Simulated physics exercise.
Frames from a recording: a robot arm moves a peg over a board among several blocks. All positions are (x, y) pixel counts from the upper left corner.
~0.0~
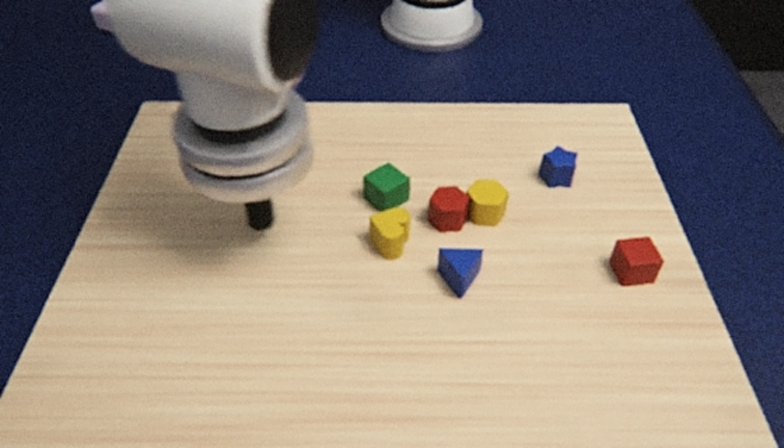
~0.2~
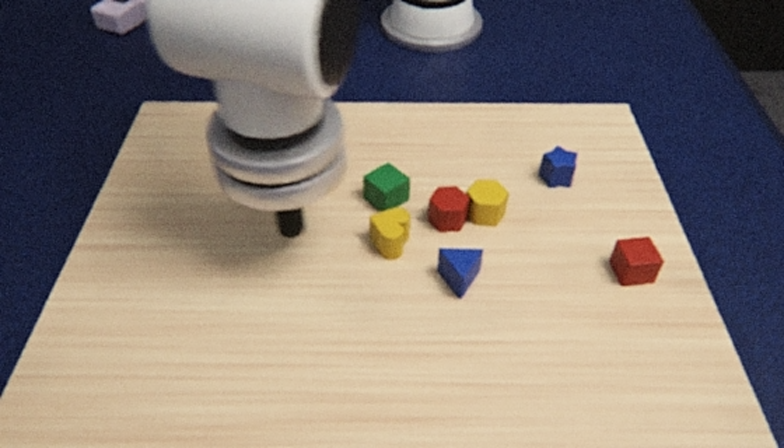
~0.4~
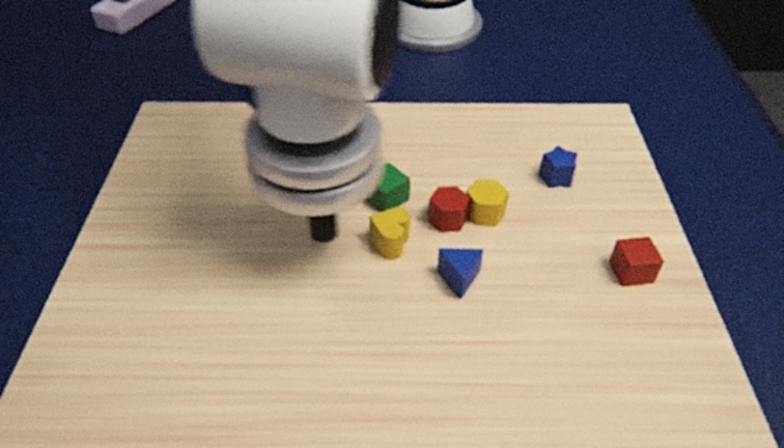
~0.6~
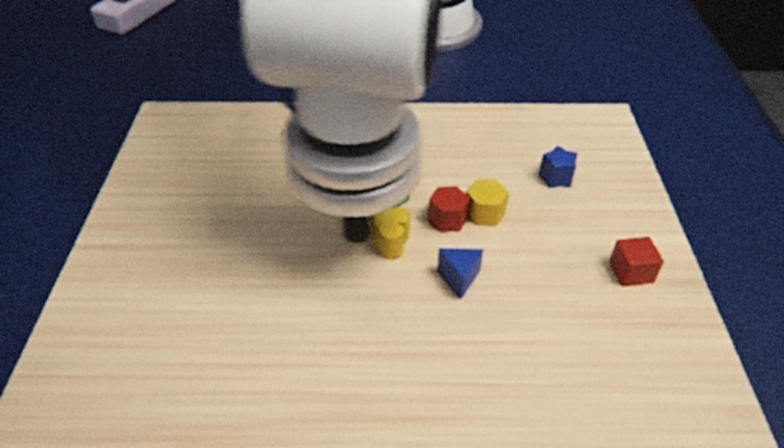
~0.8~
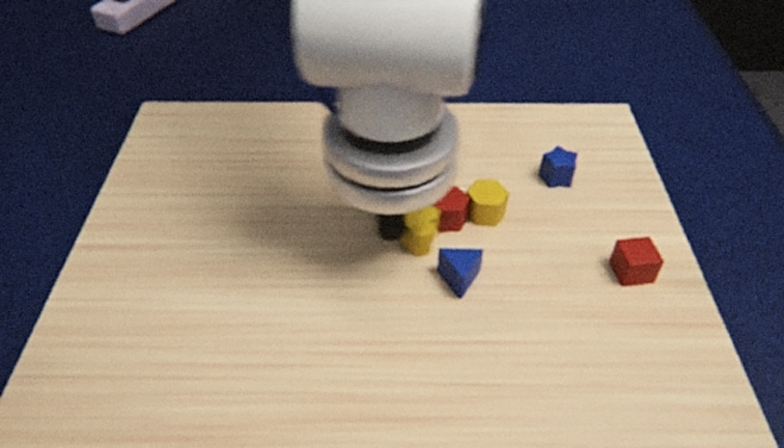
On a wooden board, a robot arm moves right and pushes the yellow heart rightward.
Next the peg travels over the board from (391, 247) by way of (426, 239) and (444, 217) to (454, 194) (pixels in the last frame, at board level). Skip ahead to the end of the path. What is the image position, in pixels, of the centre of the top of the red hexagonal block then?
I'd place it at (487, 168), taking the centre of its top.
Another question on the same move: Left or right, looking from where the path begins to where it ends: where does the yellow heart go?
It goes right.
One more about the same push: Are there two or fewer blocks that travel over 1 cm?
I'd say no.
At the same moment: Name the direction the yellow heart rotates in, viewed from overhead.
Answer: With the clock.
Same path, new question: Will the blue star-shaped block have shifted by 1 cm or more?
No, I don't think so.
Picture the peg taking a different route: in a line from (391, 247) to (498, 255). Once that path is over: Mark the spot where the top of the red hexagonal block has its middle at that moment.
Pixel (473, 183).
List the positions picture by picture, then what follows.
In the first picture, peg tip (262, 222); block tops, yellow heart (391, 221); red hexagonal block (450, 198); blue triangle (462, 258); yellow hexagonal block (488, 191); blue star-shaped block (562, 156).
In the second picture, peg (292, 229); blocks unchanged.
In the third picture, peg (324, 233); blocks unchanged.
In the fourth picture, peg (357, 234); blocks unchanged.
In the fifth picture, peg (391, 232); yellow heart (420, 218); red hexagonal block (450, 198); blue triangle (462, 258); yellow hexagonal block (488, 191); blue star-shaped block (562, 156).
The first path, step by step. One third of the way, peg (427, 224); yellow heart (458, 214), turned 20° clockwise; red hexagonal block (468, 189), turned 40° anticlockwise; yellow hexagonal block (505, 183), turned 35° clockwise.
Two thirds of the way, peg (446, 202); yellow heart (472, 213), turned 45° clockwise; red hexagonal block (473, 183), turned 40° anticlockwise; yellow hexagonal block (511, 181), turned 45° clockwise.
At the end, peg (456, 179); yellow heart (472, 213), turned 45° clockwise; red hexagonal block (487, 168); blue triangle in place; yellow hexagonal block (524, 178), turned 70° clockwise; blue star-shaped block in place.
